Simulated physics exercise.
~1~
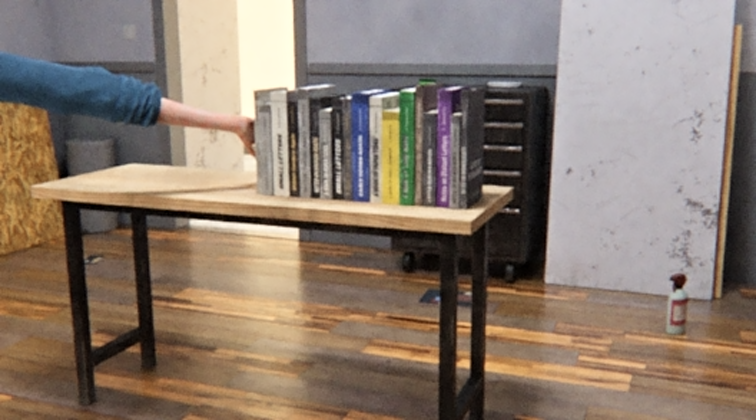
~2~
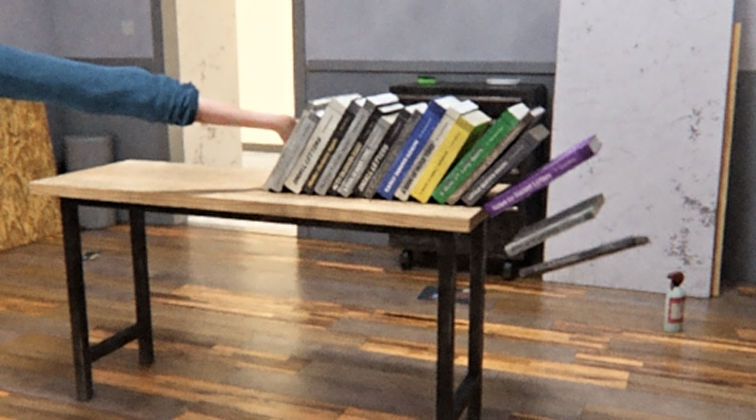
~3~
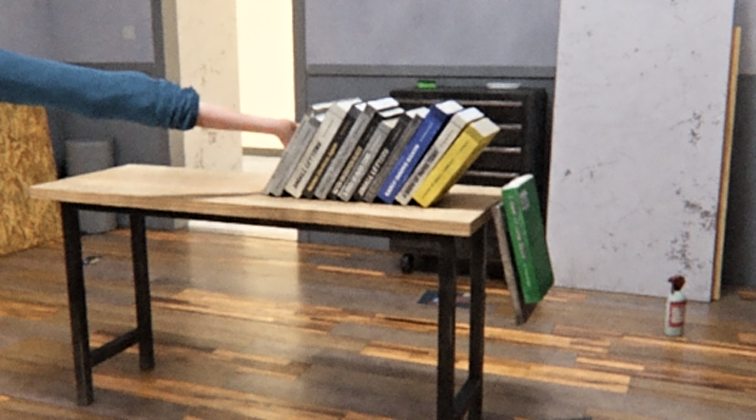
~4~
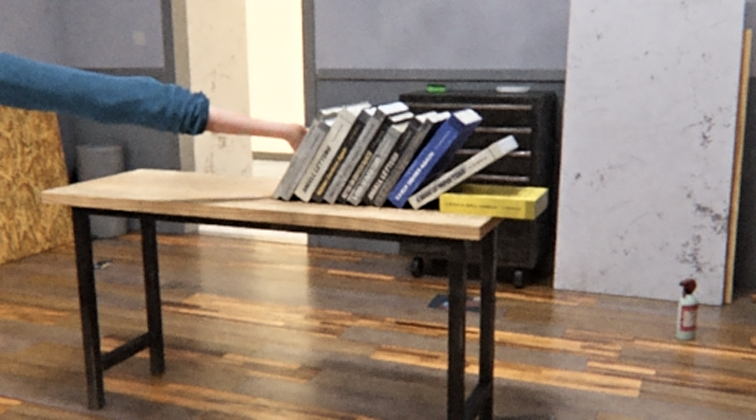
In a wood-floored room, a hand shoving a row of books rightward, several toppling off the table, the yellow one lying flat.
